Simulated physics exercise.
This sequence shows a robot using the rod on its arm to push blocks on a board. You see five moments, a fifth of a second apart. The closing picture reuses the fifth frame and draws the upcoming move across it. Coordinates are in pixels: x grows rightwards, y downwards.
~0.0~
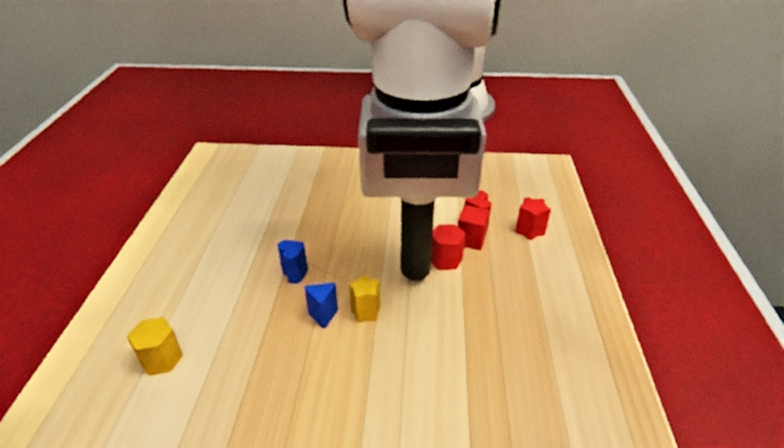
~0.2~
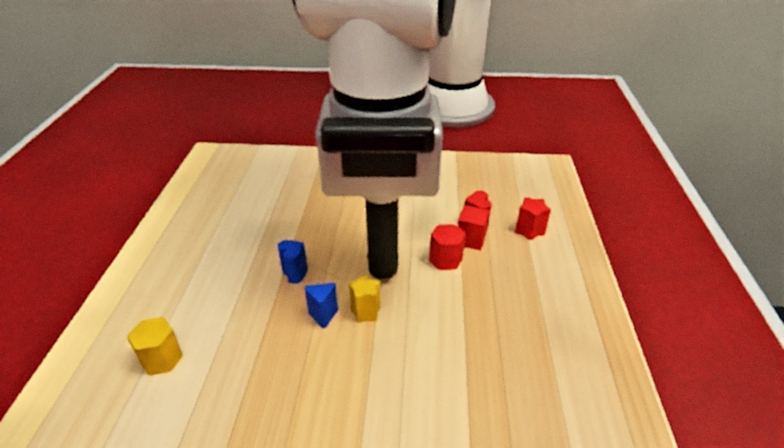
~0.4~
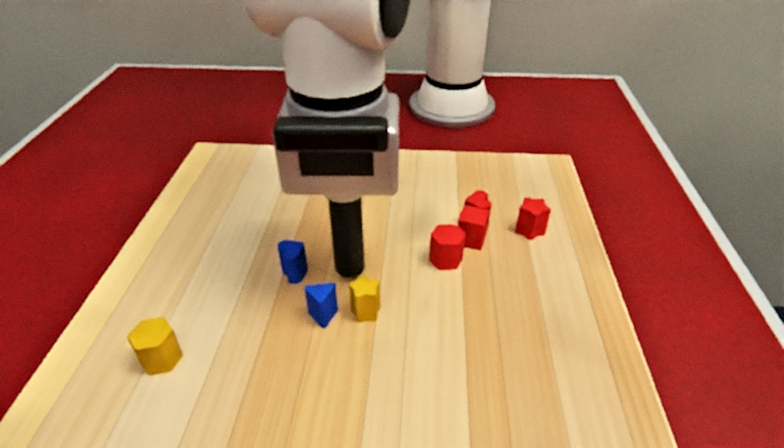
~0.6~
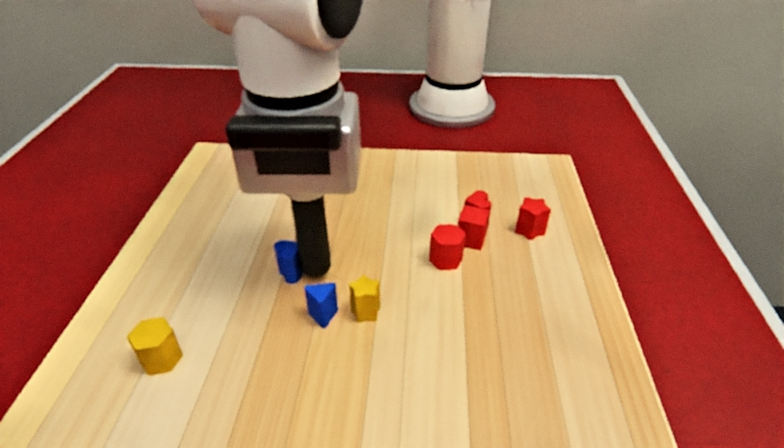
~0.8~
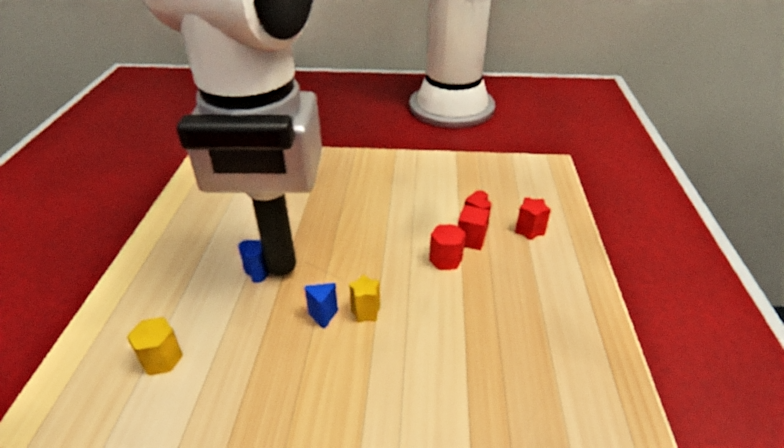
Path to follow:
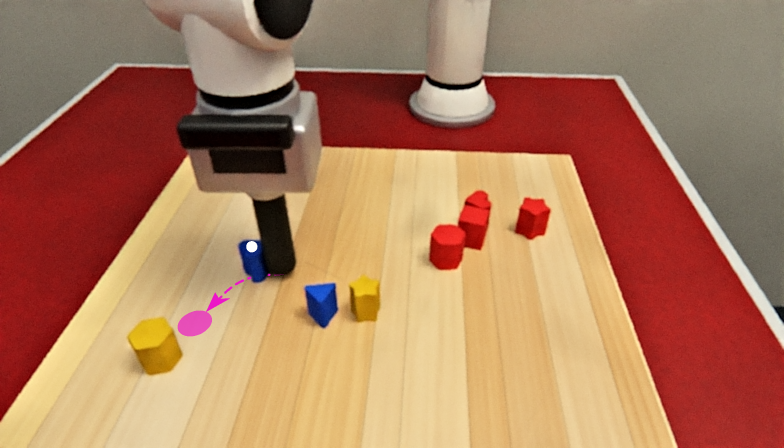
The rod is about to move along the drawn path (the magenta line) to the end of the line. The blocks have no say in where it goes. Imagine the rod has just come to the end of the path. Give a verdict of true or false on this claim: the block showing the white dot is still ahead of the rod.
The claim does not hold.
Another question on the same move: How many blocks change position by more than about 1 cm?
Only one of them.
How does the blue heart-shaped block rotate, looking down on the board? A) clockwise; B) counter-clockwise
My pick is A.
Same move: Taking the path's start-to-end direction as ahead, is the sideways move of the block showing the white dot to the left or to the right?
Answer: Right.
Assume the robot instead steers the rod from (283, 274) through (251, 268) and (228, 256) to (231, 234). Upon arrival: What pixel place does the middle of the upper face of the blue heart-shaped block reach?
The answer is (196, 241).
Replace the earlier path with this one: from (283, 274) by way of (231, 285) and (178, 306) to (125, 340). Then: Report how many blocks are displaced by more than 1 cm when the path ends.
Displaced: One.
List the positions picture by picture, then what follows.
In the first picture, tip of the rod (415, 270), middles of tops, yellow hexagon (150, 332), blue heart-shaped block (291, 248).
In the second picture, rod (383, 269), nothing pushed.
In the third picture, rod (350, 268), nothing pushed.
In the fourth picture, rod (316, 267), blue heart-shaped block (287, 248).
In the fifth picture, rod (282, 266), yellow hexagon (150, 332), blue heart-shaped block (252, 247).
The line goes from (283, 274) over (248, 278) and (220, 298) to (195, 323); the dot is on the blue heart-shaped block.
What follows on the original path. One third of the way, rod (246, 271); blue heart-shaped block (217, 248), turned 20° clockwise.
Two thirds of the way, rod (218, 290); blue heart-shaped block (210, 248), turned 35° clockwise.
At the end, rod (192, 315); yellow hexagon unmoved; blue heart-shaped block (210, 248), turned 35° clockwise.
